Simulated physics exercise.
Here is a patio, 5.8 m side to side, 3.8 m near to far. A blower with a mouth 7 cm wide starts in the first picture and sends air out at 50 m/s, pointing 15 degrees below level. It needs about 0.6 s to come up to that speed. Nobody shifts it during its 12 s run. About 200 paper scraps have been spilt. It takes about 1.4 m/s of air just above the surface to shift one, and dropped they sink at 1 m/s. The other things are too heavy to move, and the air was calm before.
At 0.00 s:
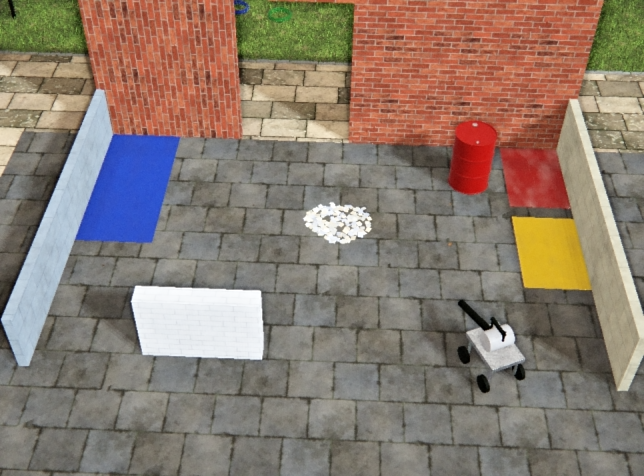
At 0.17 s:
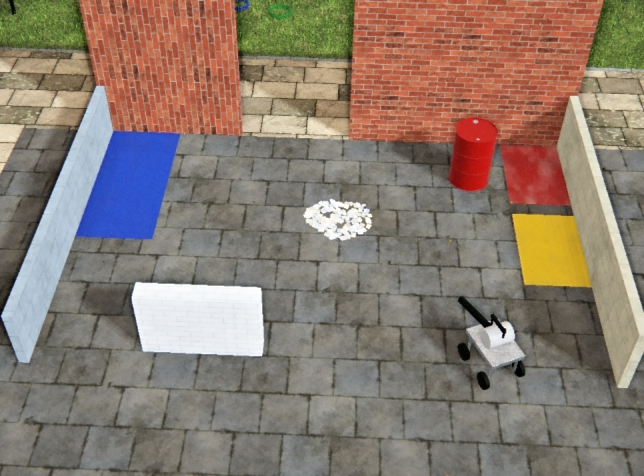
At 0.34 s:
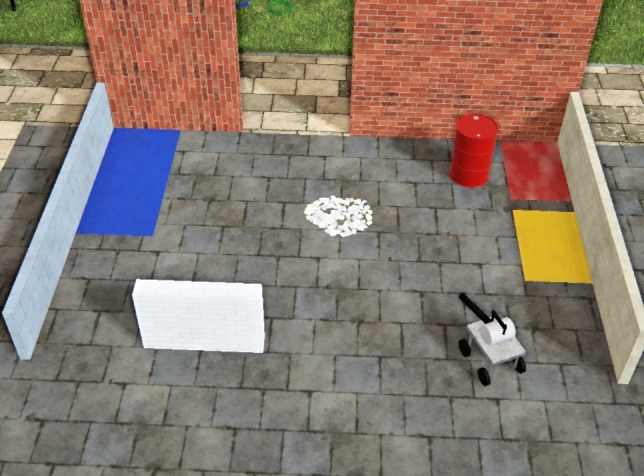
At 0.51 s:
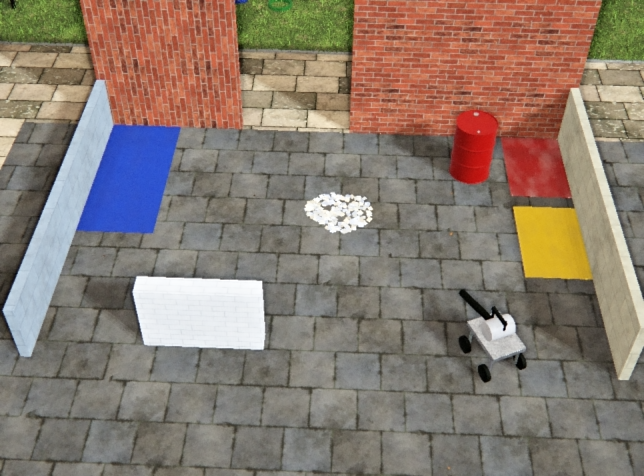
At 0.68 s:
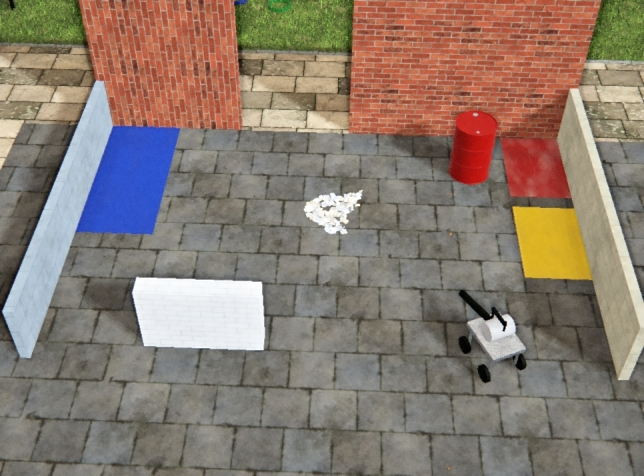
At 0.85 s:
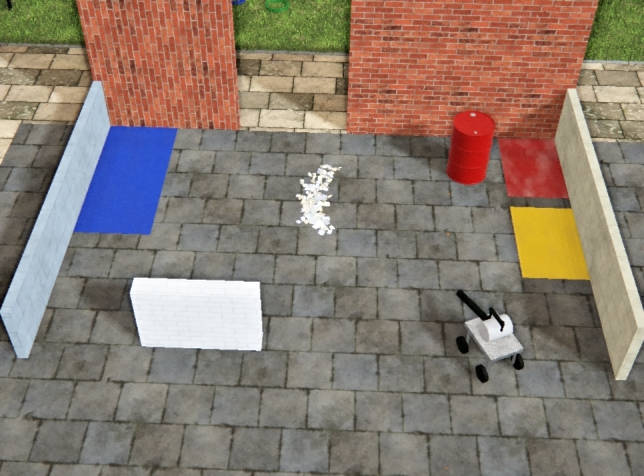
A patio with brick walls lies still, then the white scraps shift into a narrow, uneven strip.
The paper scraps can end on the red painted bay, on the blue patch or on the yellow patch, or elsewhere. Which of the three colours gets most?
The biggest group is at the blue one.
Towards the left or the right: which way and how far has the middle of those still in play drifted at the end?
To the left, by about 2.6 m.
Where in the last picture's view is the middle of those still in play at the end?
Near (133, 131).
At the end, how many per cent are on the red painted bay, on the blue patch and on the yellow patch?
Roughly 0 % red, 50 % blue, 0 % yellow.
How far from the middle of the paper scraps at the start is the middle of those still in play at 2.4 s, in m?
Roughly 2.0 m.
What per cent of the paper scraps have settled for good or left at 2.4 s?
Some 20 per cent.
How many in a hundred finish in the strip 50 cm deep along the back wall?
About 50 %.
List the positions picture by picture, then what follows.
In the first frame, the middle of the paper scraps is near (333, 223), none has stirred yet and the mouth of the blower is at (461, 303).
In the second frame, the middle of the paper scraps is near (333, 218), none has stirred yet, the red painted bay is centred on (534, 174), the blue patch is centred on (131, 182) and the yellow patch is centred on (550, 249).
In the third frame, the middle of the paper scraps is near (334, 215), none has stirred yet, the top of a barrel is at (477, 126) and the top of a low wall is at (197, 290).
In the fourth frame, the middle of the paper scraps is near (334, 212) and none has stirred yet.
In the fifth frame, the middle of the paper scraps is near (333, 210), the farthest in sight from the blower is at (309, 204) and about 25 % have left their places.
In the sixth frame, the middle of the paper scraps is near (314, 202), the farthest in sight from the blower is at (323, 167) and about 70 % have left their places.
After 2.4 s, 0 % are on the red painted bay, 0 % on the blue patch and 0 % on the yellow patch; the middle of those still in play is near (226, 139); 22 % have settled or left.
After 3.8 s, 0 % are on the red painted bay, 20 % on the blue patch and 0 % on the yellow patch; the middle of those still in play is near (185, 133); 36 % have settled or left.
After 6.6 s, 0 % are on the red painted bay, 50 % on the blue patch and 0 % on the yellow patch; the middle of those still in play is near (145, 132); 54 % have settled or left.
After 12.0 s, at the end, 0 % are on the red painted bay, 54 % on the blue patch and 0 % on the yellow patch; the middle of those still in play is near (133, 131).
